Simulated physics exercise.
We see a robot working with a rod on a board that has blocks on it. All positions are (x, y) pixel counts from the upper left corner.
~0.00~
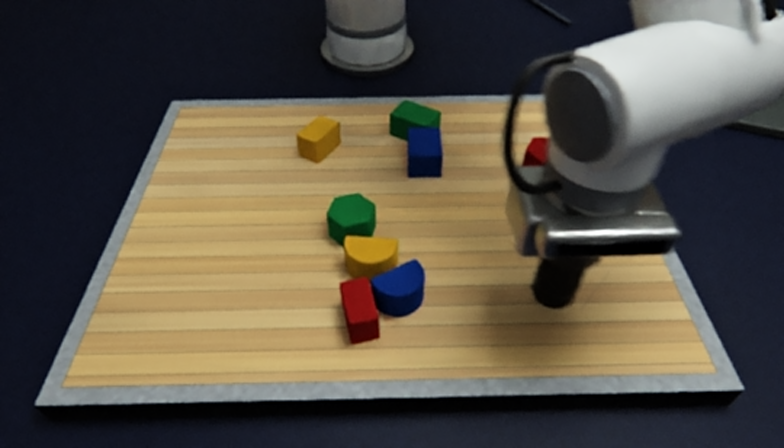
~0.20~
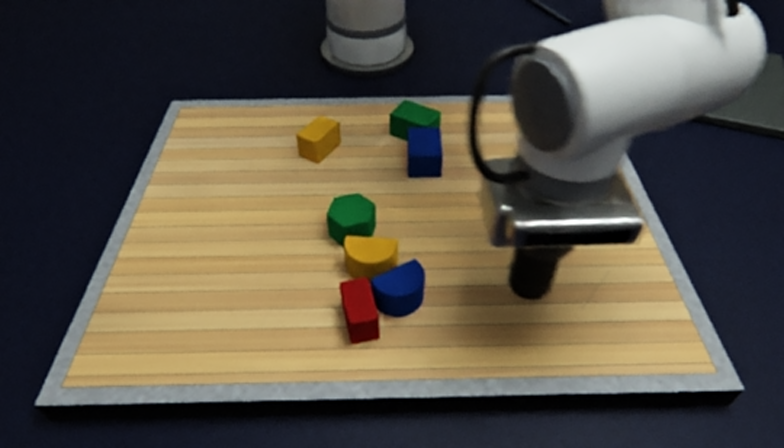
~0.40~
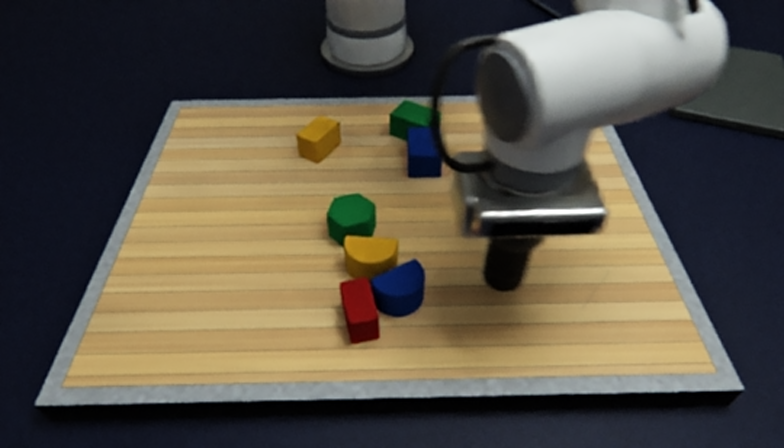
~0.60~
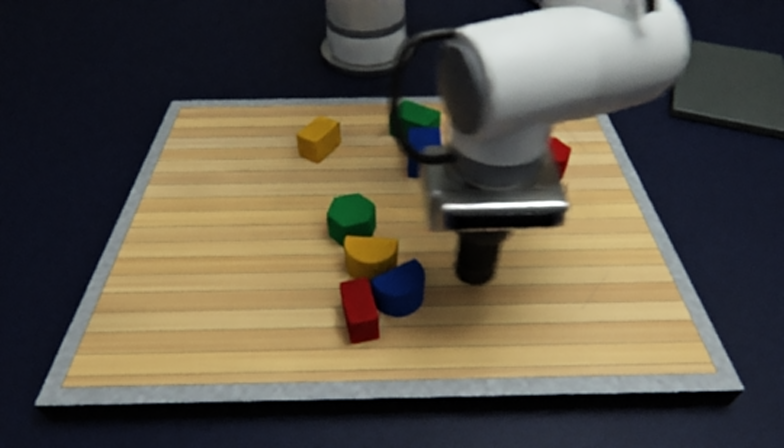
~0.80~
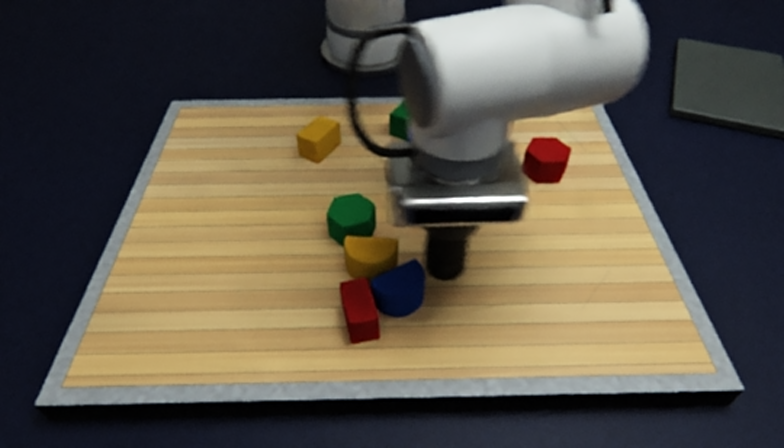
White robot arm moving a dark rod leftward across a wooden board toward a blue D-shaped block, the coloured blocks staying still.
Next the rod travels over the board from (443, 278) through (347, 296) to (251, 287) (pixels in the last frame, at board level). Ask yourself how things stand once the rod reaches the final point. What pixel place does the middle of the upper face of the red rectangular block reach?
Expect it around (313, 350).
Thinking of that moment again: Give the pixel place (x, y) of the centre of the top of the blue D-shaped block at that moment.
Near (292, 314).
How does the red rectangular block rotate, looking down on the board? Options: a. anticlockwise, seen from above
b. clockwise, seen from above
Correct choice: A.
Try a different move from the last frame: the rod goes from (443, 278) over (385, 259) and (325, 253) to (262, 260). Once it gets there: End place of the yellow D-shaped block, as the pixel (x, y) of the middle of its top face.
The middle of the upper face of the yellow D-shaped block will lie at about (258, 270) in the picture.
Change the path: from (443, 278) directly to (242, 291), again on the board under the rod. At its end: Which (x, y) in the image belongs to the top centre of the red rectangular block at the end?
Its top middle will sit at (330, 334).
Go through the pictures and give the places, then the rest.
In the first frame, tip of the rod at (553, 293), middles of tops, green six-sided block at (351, 208), red rectangular block at (359, 299), yellow D-shaped block at (370, 247), blue D-shaped block at (401, 278).
In the second frame, rod at (529, 284), nothing pushed.
In the third frame, rod at (503, 277), nothing pushed.
In the fourth frame, rod at (475, 271), nothing pushed.
In the fifth frame, rod at (445, 266), green six-sided block at (351, 208), red rectangular block at (359, 299), yellow D-shaped block at (370, 247), blue D-shaped block at (401, 278).
The first path, step by step. One third of the way, rod at (378, 278); red rectangular block at (323, 328), turned 60° anticlockwise; yellow D-shaped block at (346, 244), turned 25° clockwise; blue D-shaped block at (344, 296), turned 20° anticlockwise.
Two thirds of the way, rod at (309, 287); red rectangular block at (313, 350), turned 100° anticlockwise; yellow D-shaped block at (324, 241), turned 70° clockwise; blue D-shaped block at (295, 314), turned 85° anticlockwise.
At the end, rod at (247, 275); green six-sided block unmoved; red rectangular block at (313, 350), turned 100° anticlockwise; yellow D-shaped block at (324, 241), turned 70° clockwise; blue D-shaped block at (292, 314), turned 95° anticlockwise.
